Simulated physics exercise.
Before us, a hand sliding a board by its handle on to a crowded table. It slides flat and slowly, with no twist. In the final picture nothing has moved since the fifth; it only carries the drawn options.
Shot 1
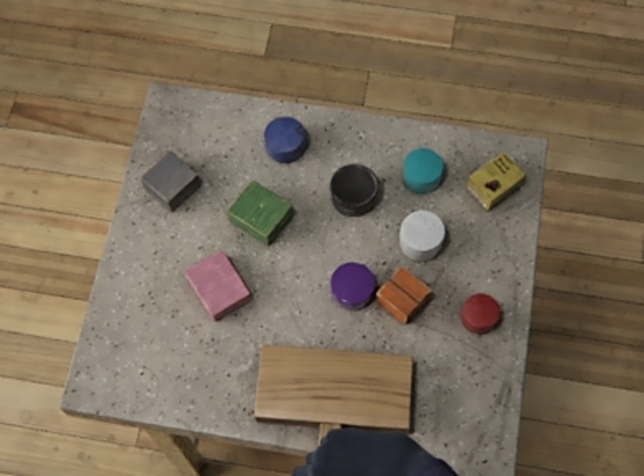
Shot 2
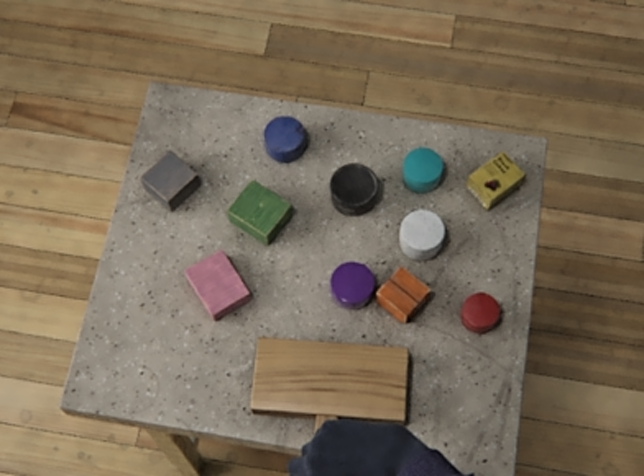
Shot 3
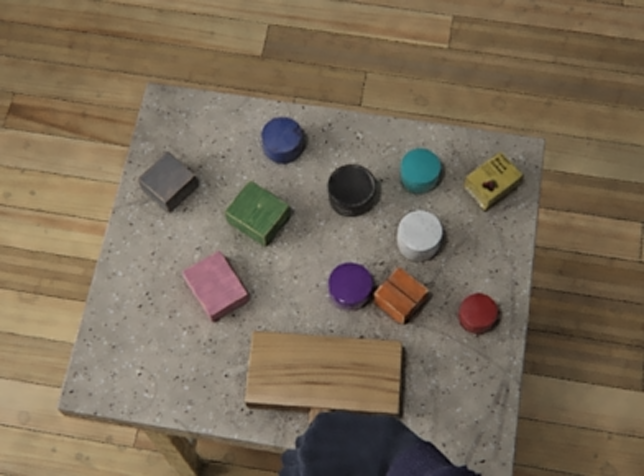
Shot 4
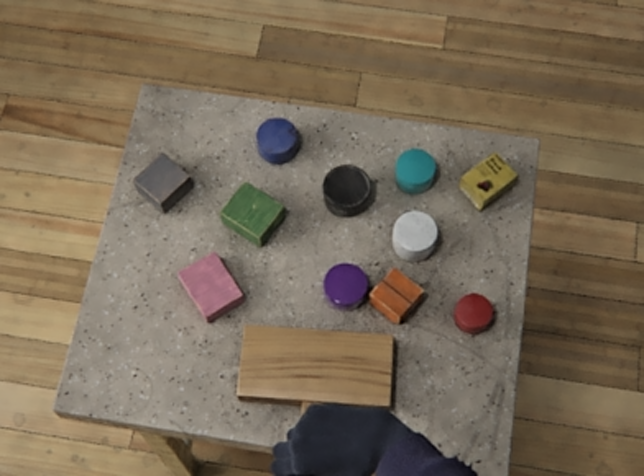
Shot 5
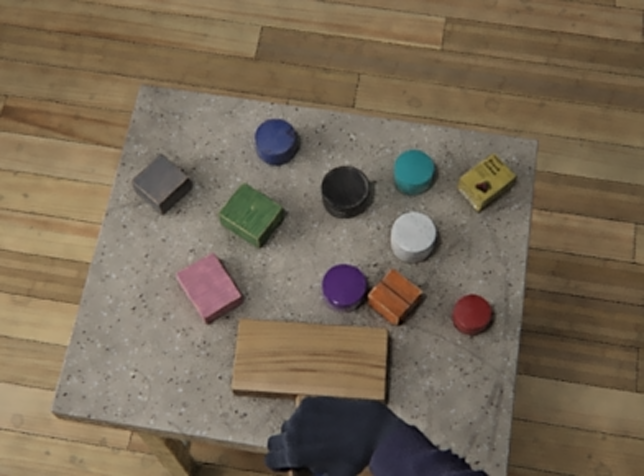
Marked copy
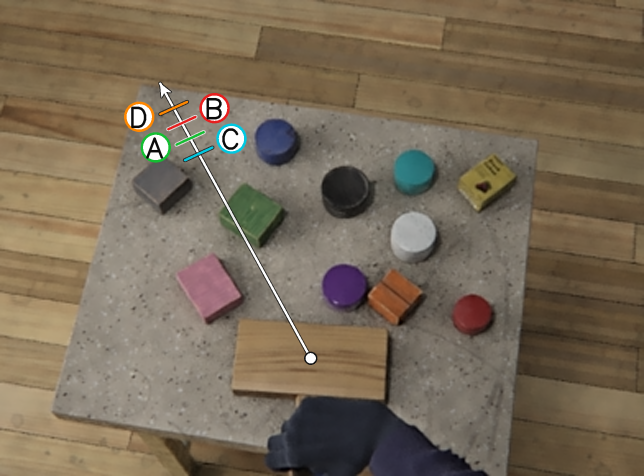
At the start, a wooden board lies flat at the near edge of a speckled grey table scattered with colourful pots and blocks, a dark-gloved hand at its handle. The hand slowly slides the board a short way inward and slightly left, without twisting, while the other objects keep their arrangement.
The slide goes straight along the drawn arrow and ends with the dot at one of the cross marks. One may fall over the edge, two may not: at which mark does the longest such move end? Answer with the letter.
Up to mark A.
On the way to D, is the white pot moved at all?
By then, no.
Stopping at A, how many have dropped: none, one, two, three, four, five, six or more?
By then, one.
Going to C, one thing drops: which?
It is the grey block.
On the marked copy, A at (190, 138); B at (182, 123); C at (199, 154); D at (174, 108); the arrow from (311, 358) to (160, 83); the white dot at (311, 358).
Following A. Soon after the start, board (265, 278); pink block (168, 256); black tub (346, 189).
Later, board (223, 200); grey block (139, 160); pink block (122, 241).
In the end, board (192, 144); grey block over the edge; blue tin (277, 105); one fallen.
As for the rest, B drops two; C is within the limit but short; D drops two.
